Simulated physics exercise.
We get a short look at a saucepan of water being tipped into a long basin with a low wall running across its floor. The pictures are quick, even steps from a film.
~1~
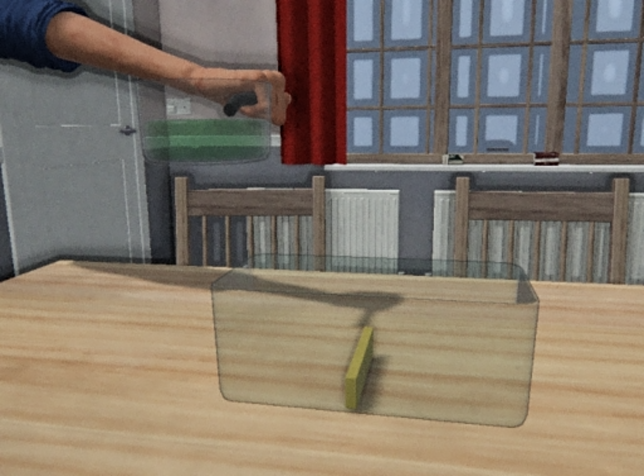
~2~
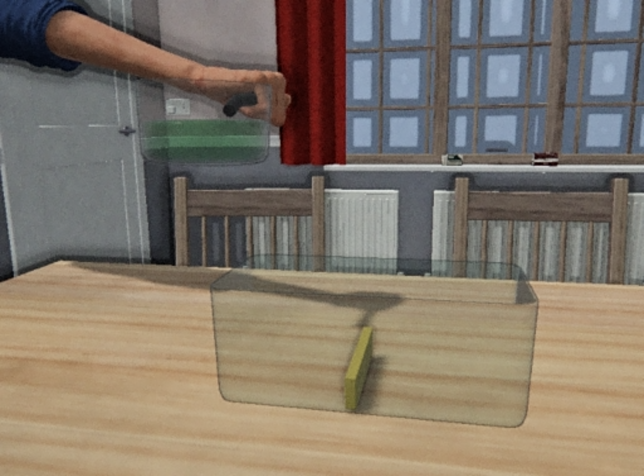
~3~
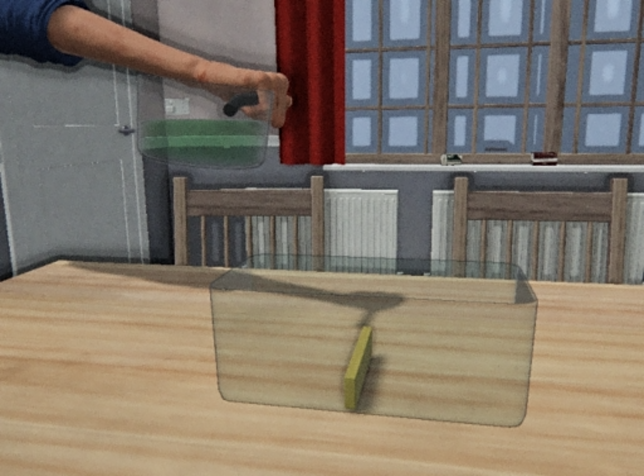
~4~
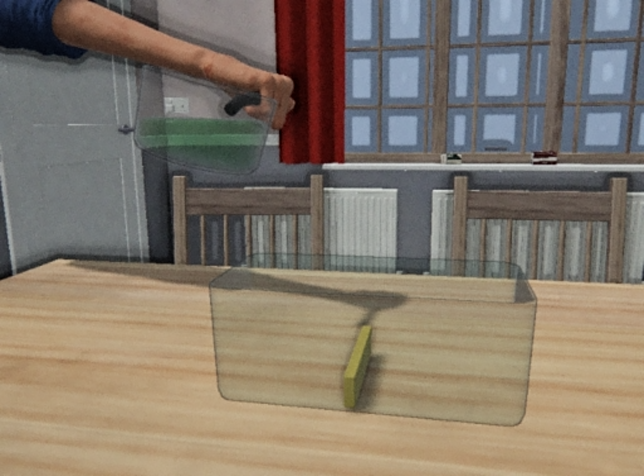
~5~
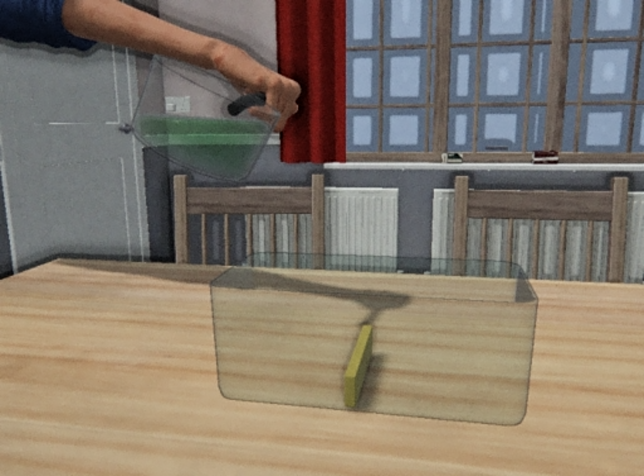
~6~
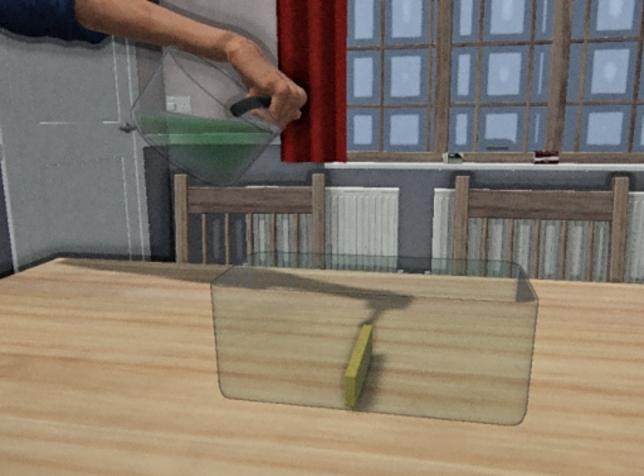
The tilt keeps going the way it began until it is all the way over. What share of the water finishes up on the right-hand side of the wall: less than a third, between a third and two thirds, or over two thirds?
The share right of the wall is left smaller than one third.
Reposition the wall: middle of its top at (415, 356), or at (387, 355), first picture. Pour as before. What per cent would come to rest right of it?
About 15 % and 20 %.
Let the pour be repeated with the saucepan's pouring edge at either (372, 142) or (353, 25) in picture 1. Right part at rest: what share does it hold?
It would come to near 90 per cent, and then near 85 per cent.
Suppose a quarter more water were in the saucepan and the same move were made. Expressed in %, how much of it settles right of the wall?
Close to 15 per cent.
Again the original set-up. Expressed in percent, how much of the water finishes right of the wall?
Roughly 10 %.
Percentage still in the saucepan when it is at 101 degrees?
I'd reckon near 30 percent is still held at that tilt.
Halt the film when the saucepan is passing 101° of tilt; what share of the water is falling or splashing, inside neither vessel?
That comes to near 45 percent.
A moment on, the tilt is 101° and 30 per cent is still to pour, 25 is left of the wall and 0 right of it.
Next, the tilt is 115° and 4 per cent is still to pour, 80 is left of the wall and 3 right of it.
Then the tilt is 115° and 0 per cent is still to pour, 89 is left of the wall and 8 right of it.
Later the tilt is 115° and 0 per cent is still to pour, 88 is left of the wall and 9 right of it.
Finally, 88 per cent lies left of the wall, 10 right of it and 2 outside.
